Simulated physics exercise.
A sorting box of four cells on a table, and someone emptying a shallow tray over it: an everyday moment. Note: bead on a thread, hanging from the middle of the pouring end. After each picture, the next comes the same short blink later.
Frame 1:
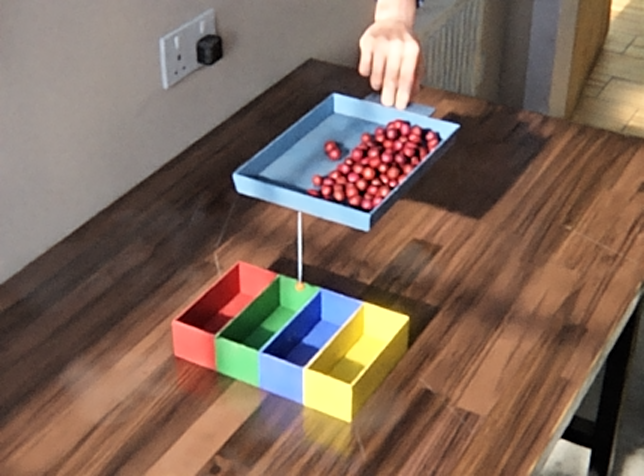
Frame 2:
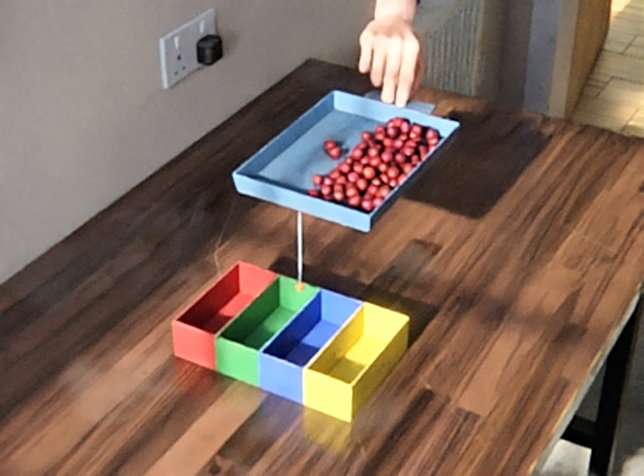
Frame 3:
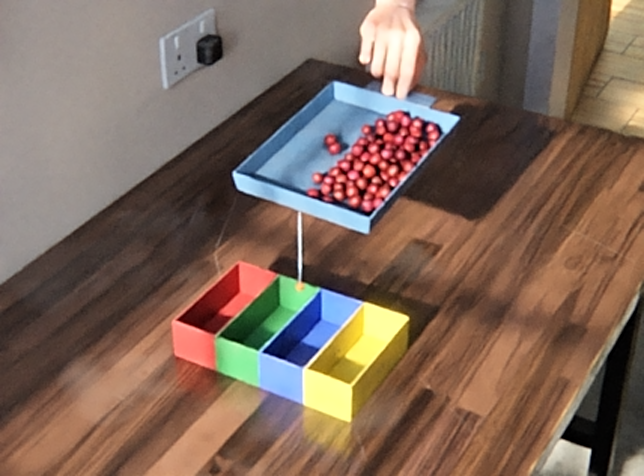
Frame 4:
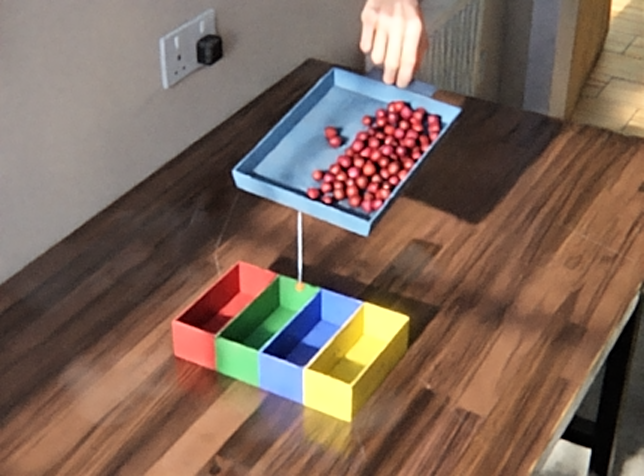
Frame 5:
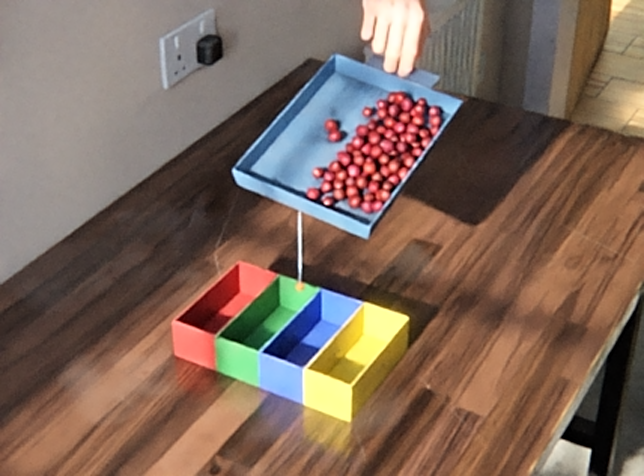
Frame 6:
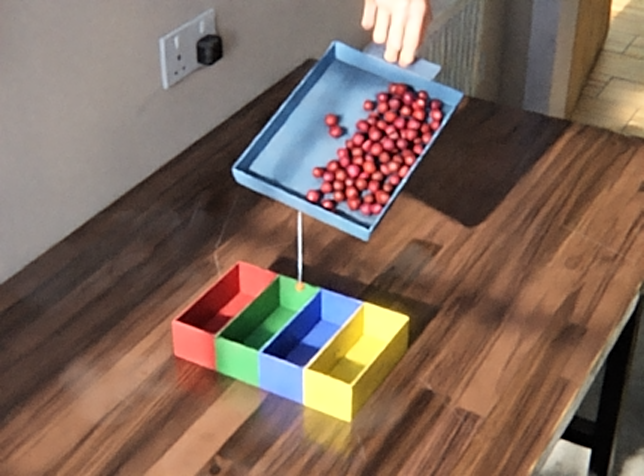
A shallow blue tray of small, round, dark red fruits is held by a hand above a dark wood-plank table, seen from above at an angle beside a grey wall with a socket. Below it sits a box with red, green, blue and yellow cells from left to right, near a bead on a pale thread. The hand gradually raises the tray's far end, tilting the near edge lower at its right corner, while the fruits stay bunched toward the right and the camera remains still.
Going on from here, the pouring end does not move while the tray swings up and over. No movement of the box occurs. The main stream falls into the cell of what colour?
Colour: Yellow.
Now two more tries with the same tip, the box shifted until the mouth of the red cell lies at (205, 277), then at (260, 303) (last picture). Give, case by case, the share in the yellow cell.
Roughly 40% the first time and 20% the second time.
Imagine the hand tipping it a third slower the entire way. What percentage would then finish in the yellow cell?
Around 60 percent.
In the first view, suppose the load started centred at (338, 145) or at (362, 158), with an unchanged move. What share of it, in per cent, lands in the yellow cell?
Roughly 40 and 50 percent, in that order.
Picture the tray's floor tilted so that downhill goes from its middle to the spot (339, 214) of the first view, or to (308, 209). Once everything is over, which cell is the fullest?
Try 1 - that yellow cell / try 2 - the cell in blue.
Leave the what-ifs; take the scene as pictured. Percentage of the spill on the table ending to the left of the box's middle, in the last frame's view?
About 10 percent.
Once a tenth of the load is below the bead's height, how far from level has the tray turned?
Angle: Close to 85°.
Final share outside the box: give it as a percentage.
20 per cent.
Soon after the last picture, tray tipped steeply; nearly all on the tray; a small part falling or outside the box.
A little later, tray tipped past a quarter turn; most on the tray; a small part in the yellow cell; a small part falling or outside the box.
Later still, tray tipped past a quarter turn; about half in the yellow cell; about a quarter in the blue cell; about a quarter falling or outside the box.
At rest, tray tipped past a quarter turn; about half in the yellow cell; about a quarter in the blue cell; none in the green cell; none in the red cell; about a quarter outside the box.
